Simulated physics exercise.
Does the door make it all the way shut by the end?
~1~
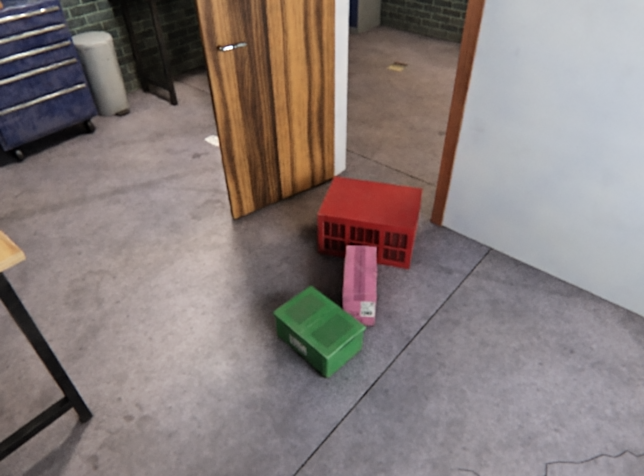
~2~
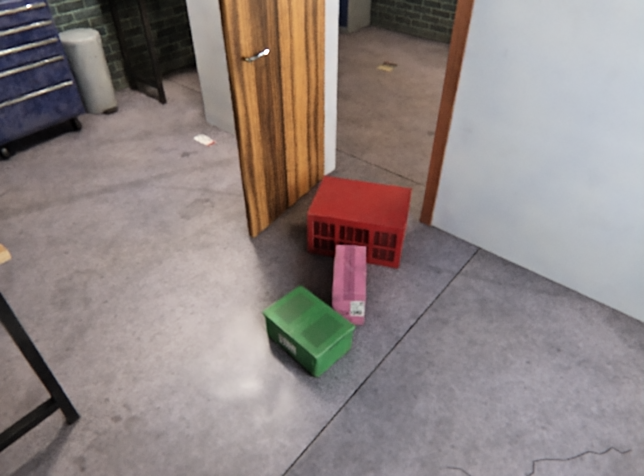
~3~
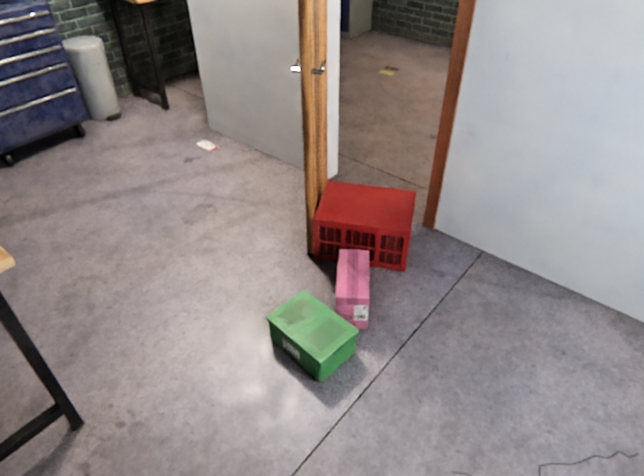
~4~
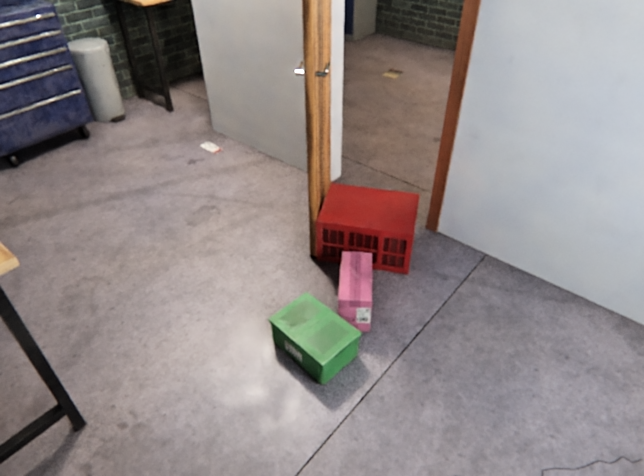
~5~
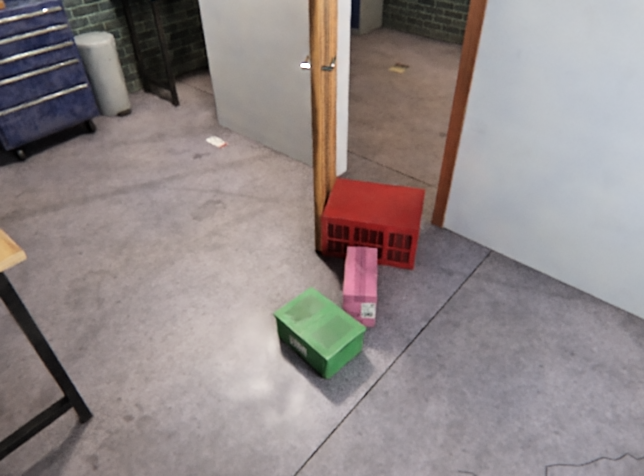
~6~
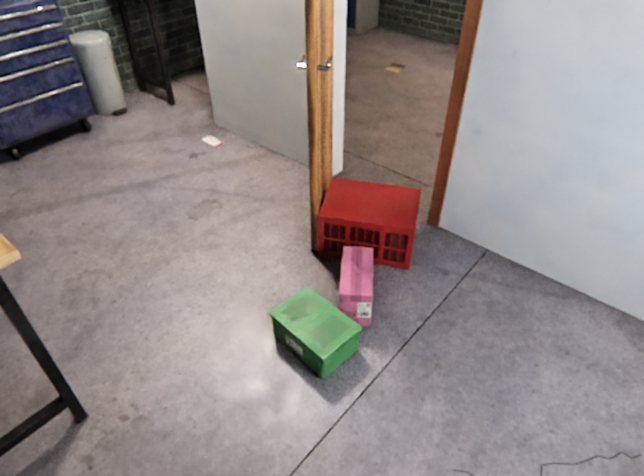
No, it jams against the red crate in its way and is left standing open.
